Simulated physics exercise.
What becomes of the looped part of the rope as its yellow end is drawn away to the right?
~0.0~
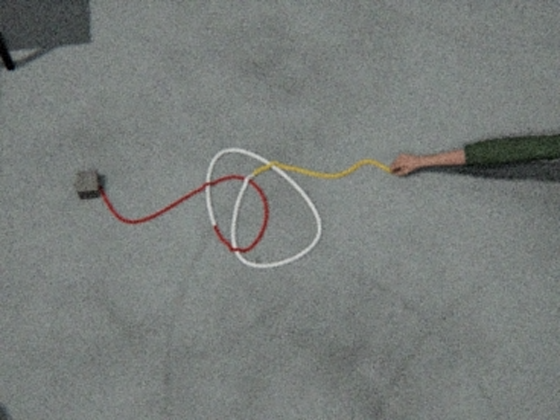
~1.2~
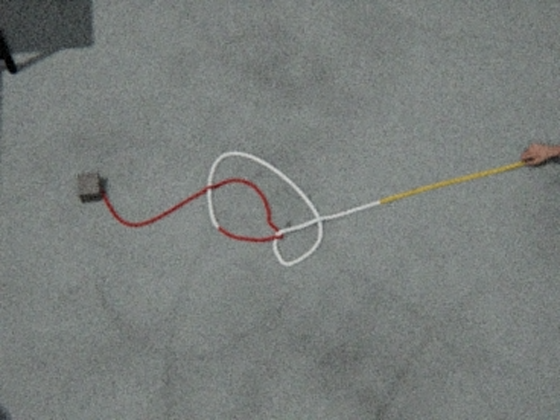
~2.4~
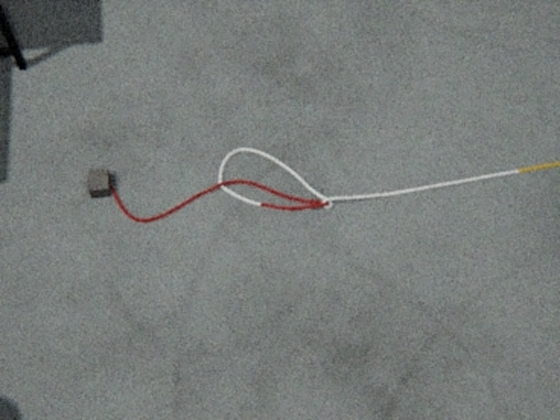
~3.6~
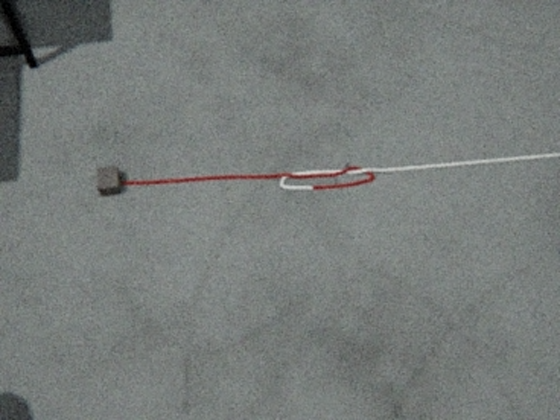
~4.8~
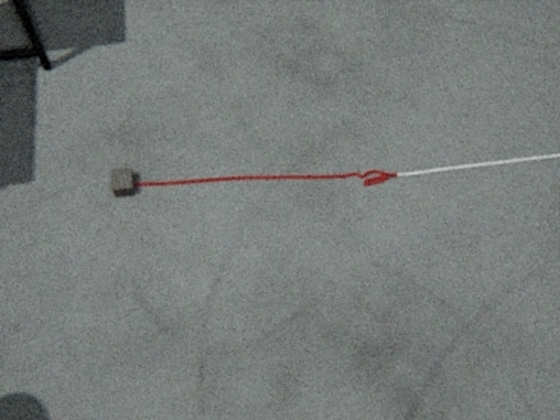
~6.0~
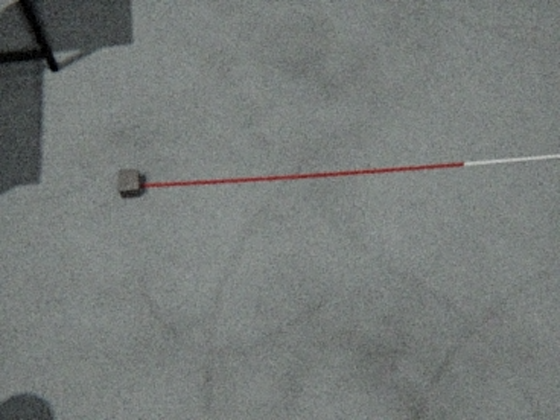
The loops shrink to a small red tangle and then come undone, so the rope runs clear in a straight line.
